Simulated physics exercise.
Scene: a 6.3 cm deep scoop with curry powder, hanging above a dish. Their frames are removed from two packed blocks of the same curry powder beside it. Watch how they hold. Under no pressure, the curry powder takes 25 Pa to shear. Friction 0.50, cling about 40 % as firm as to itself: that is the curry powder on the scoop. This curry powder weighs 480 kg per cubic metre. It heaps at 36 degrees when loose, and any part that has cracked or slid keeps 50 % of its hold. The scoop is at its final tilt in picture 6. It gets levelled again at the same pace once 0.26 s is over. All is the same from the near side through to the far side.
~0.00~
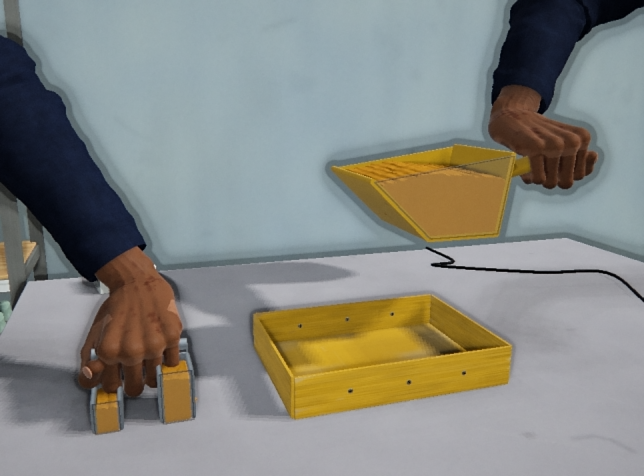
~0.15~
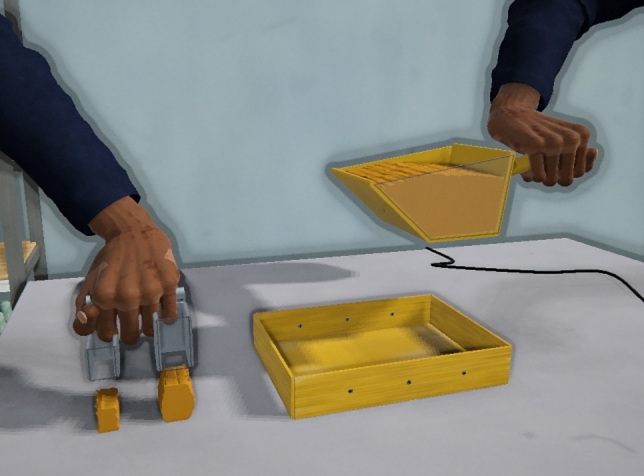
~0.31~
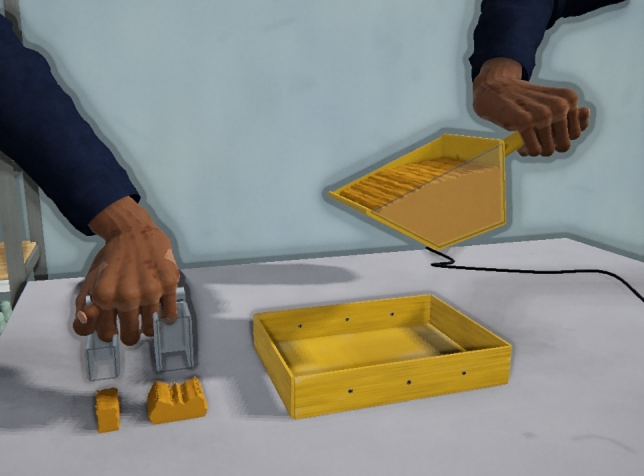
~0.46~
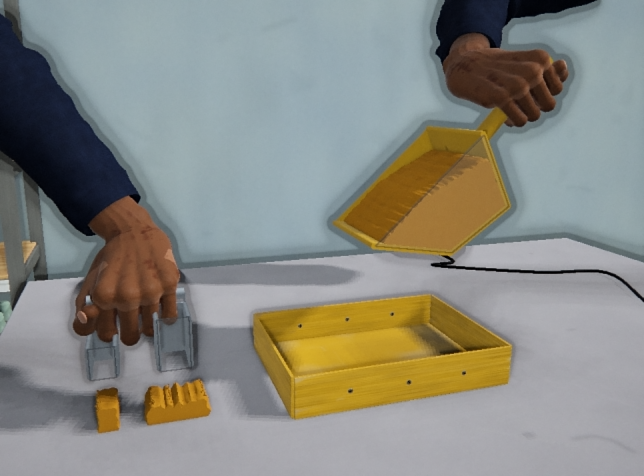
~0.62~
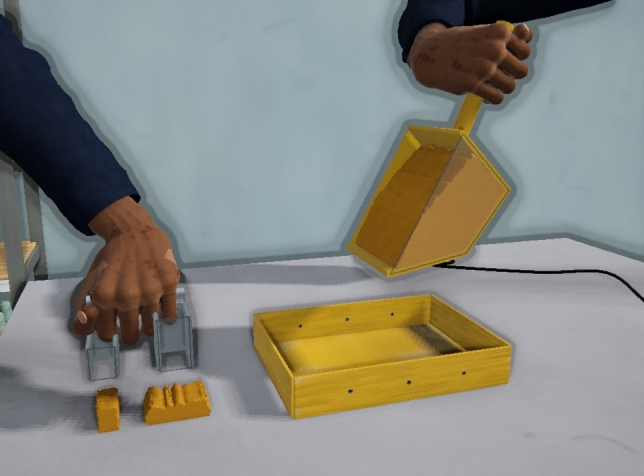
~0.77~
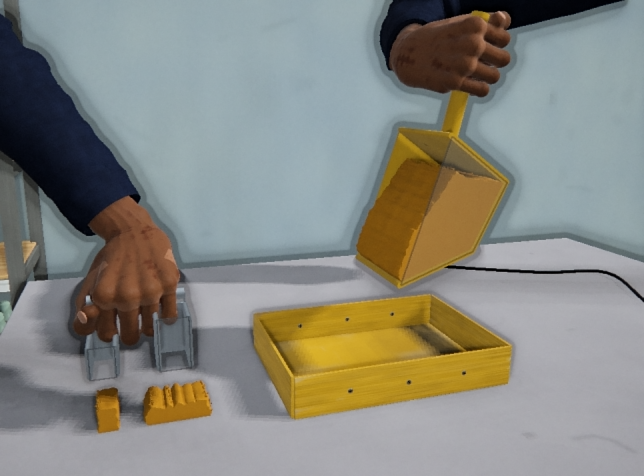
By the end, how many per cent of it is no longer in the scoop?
Roughly 45 percent.
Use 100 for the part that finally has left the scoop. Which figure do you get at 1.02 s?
It stands at about 70 percent.
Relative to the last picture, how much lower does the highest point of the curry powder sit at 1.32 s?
Some 3.0 cm.
By 1.02 s, the scoop is at 64 degrees and 30 % has left it.
By 1.32 s, the scoop is at 37 degrees and 45 % has left it.
By 1.61 s, the scoop is at 3 degrees and 45 % has left it.
By 1.90 s, the scoop is at 0 degrees and 45 % has left it.
By 2.00 s, at the end, the scoop is at 0 degrees and 45 % has left it.
